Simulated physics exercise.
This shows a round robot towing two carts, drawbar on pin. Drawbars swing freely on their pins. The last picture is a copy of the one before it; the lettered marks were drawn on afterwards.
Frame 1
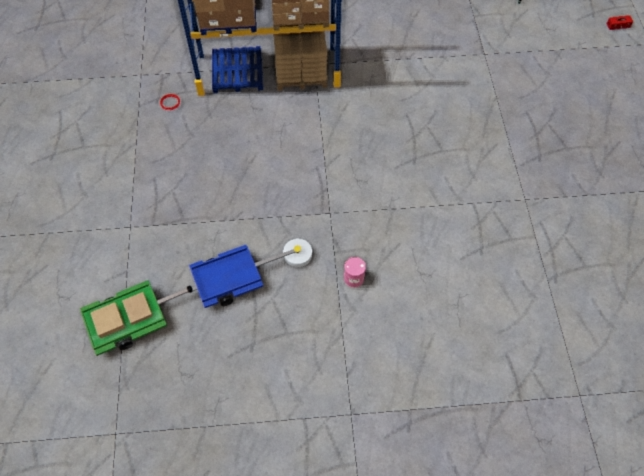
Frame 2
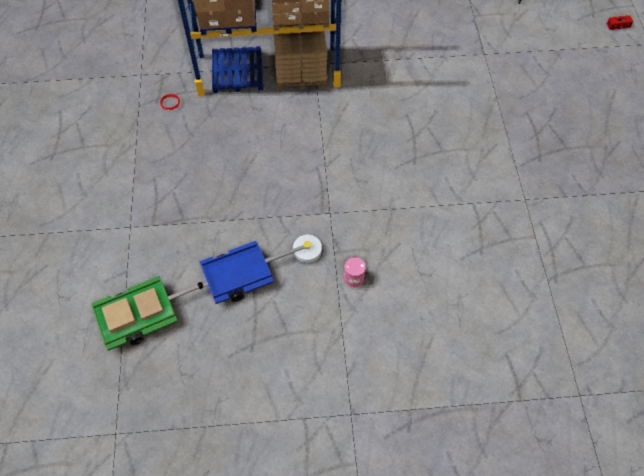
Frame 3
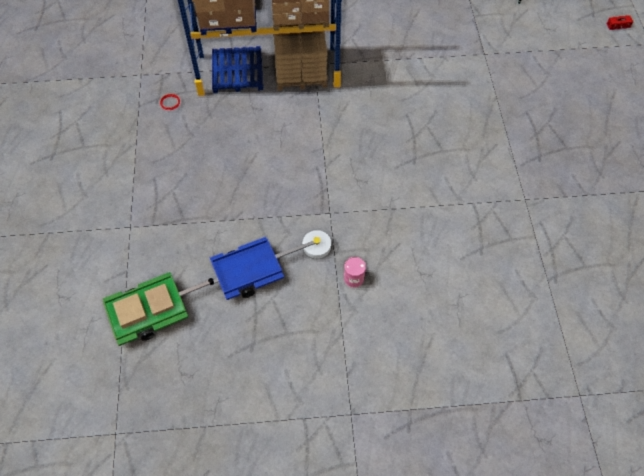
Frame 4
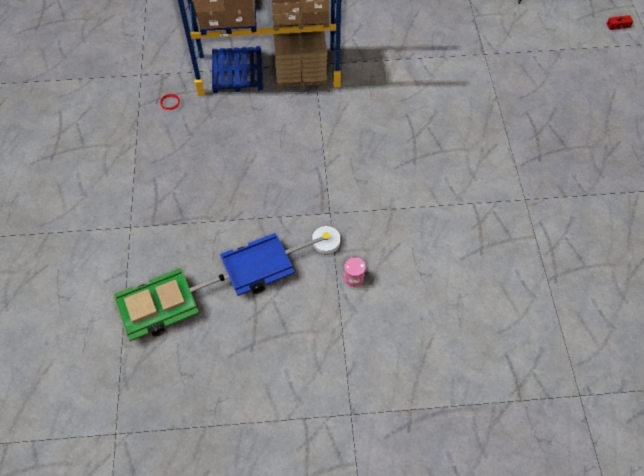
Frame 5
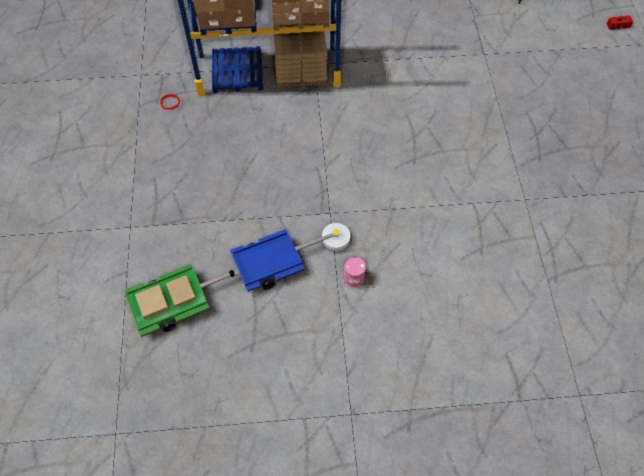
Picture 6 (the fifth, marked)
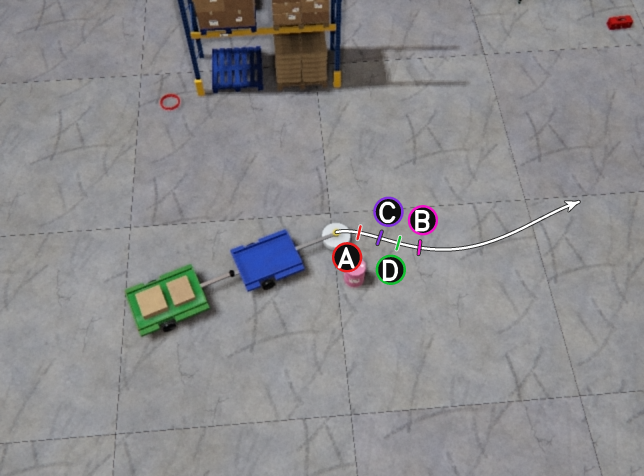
On a grey, scuffed warehouse floor below a storage rack, a round white robot tows a blue cart and, behind it, a green cart carrying two boxes. The linked train moves slowly right and slightly upward, and the robot draws near a still pink keg, ending just above and left of it.
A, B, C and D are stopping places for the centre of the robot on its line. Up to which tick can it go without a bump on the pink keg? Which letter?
Mark C.
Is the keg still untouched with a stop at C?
Yes.
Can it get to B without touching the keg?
For that mark, no.
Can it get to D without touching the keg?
No.
On the marked copy, A at (359, 233); B at (419, 248); C at (380, 238); D at (398, 243); the route from (336, 232) via (467, 247) to (579, 202).
Taking C. A third of the way, robot (352, 235), last cart (181, 292).
Two thirds of the way, robot (367, 238), last cart (195, 287).
When it is over, robot (379, 242), last cart (206, 282); nothing has been touched.
As for the rest, A is safe but short; B is too far, the keg has been hit; D is too far, the keg has been hit.
